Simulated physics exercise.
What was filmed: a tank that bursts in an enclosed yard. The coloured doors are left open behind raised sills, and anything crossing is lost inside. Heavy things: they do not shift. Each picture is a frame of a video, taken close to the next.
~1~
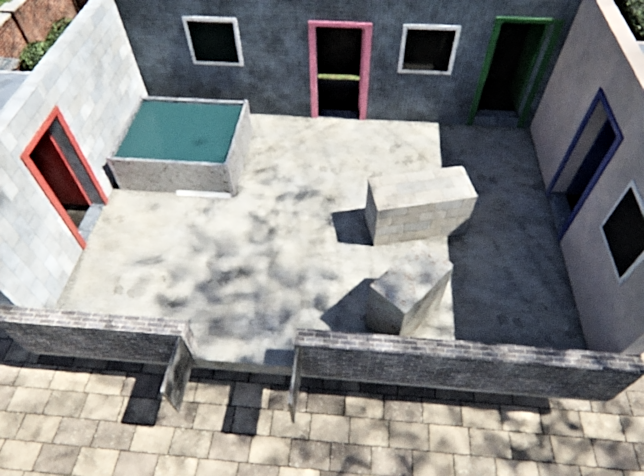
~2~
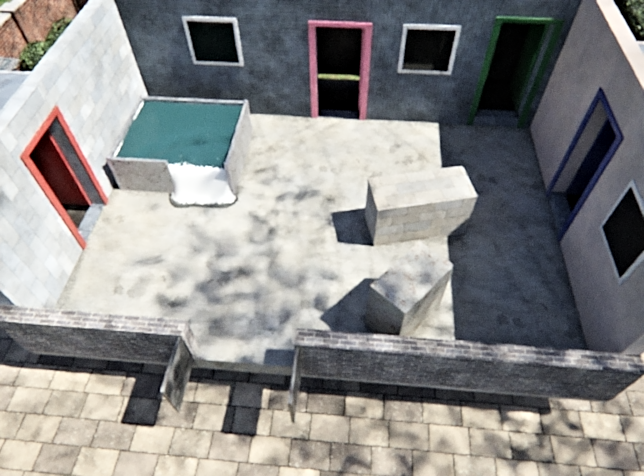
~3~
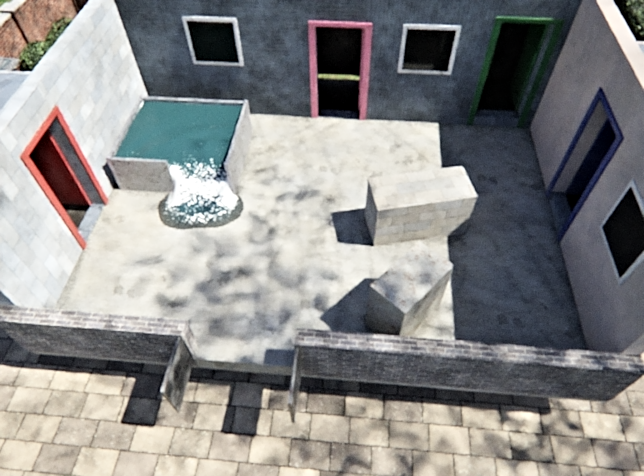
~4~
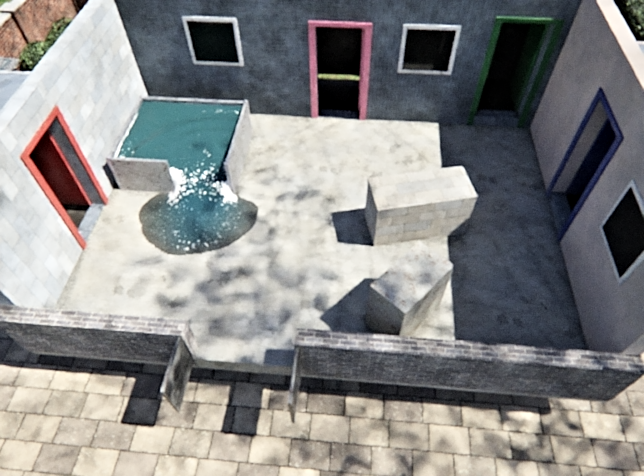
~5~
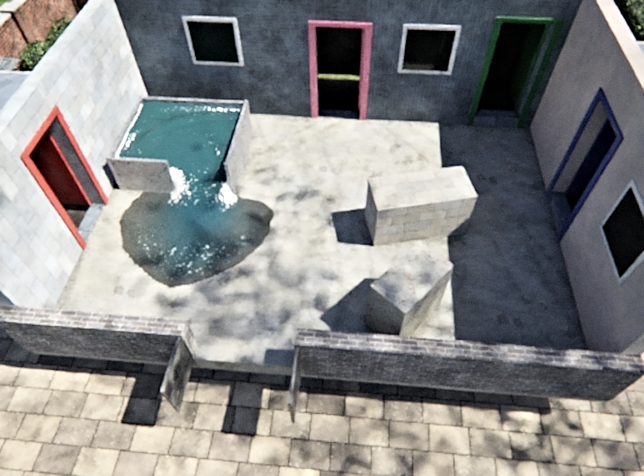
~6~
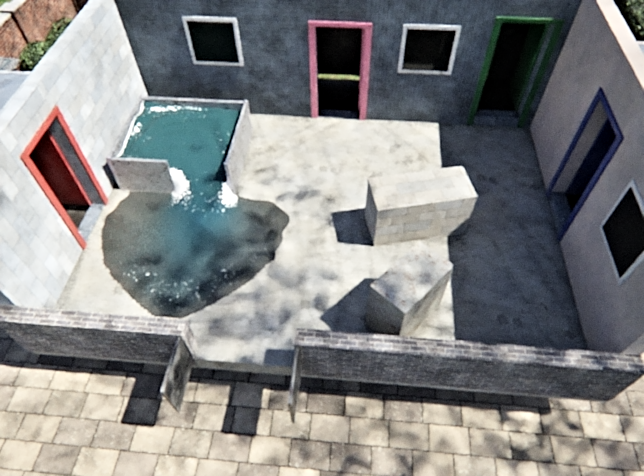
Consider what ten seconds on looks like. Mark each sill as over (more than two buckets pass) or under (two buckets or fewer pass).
The pink door is under, the blue door is under, the red door is over, the green door is under.
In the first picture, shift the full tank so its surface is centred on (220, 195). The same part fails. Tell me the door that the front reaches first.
The one in red.
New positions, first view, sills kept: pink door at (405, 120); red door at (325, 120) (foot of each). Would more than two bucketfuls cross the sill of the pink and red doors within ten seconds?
What happens next: The pink one falls below the limit, and the red one falls below the limit.
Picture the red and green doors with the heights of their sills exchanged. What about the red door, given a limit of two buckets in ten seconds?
In that case the red door falls short.
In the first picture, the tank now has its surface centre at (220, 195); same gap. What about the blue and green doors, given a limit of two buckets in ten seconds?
Result - blue: Short of the limit; green: Short of the limit.
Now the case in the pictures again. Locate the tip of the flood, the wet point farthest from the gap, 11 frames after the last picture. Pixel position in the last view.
About at (417, 361).
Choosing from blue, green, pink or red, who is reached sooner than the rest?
It's the one in red.
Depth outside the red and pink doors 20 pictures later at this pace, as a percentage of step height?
The first comes to about 250 percent, the second to about 0 percent.
A moment on, water covers 30 % of the floor; the pink door not reached, the blue door not reached, the red door wet at the sill, nothing in, the green door not reached.
Next, water covers 35 % of the floor; the pink door not reached, the blue door not reached, the red door under two buckets in, the green door not reached.
Then, water covers 40 % of the floor; the pink door not reached, the blue door not reached, the red door under two buckets in, the green door not reached.
Later, water covers 55 % of the floor; the pink door not reached, the blue door wet at the sill, nothing in, the red door over two buckets in, the green door not reached.
In the end, water covers 75 % of the floor; the pink door wet at the sill, nothing in, the blue door wet at the sill, nothing in, the red door over two buckets in, the green door not reached.
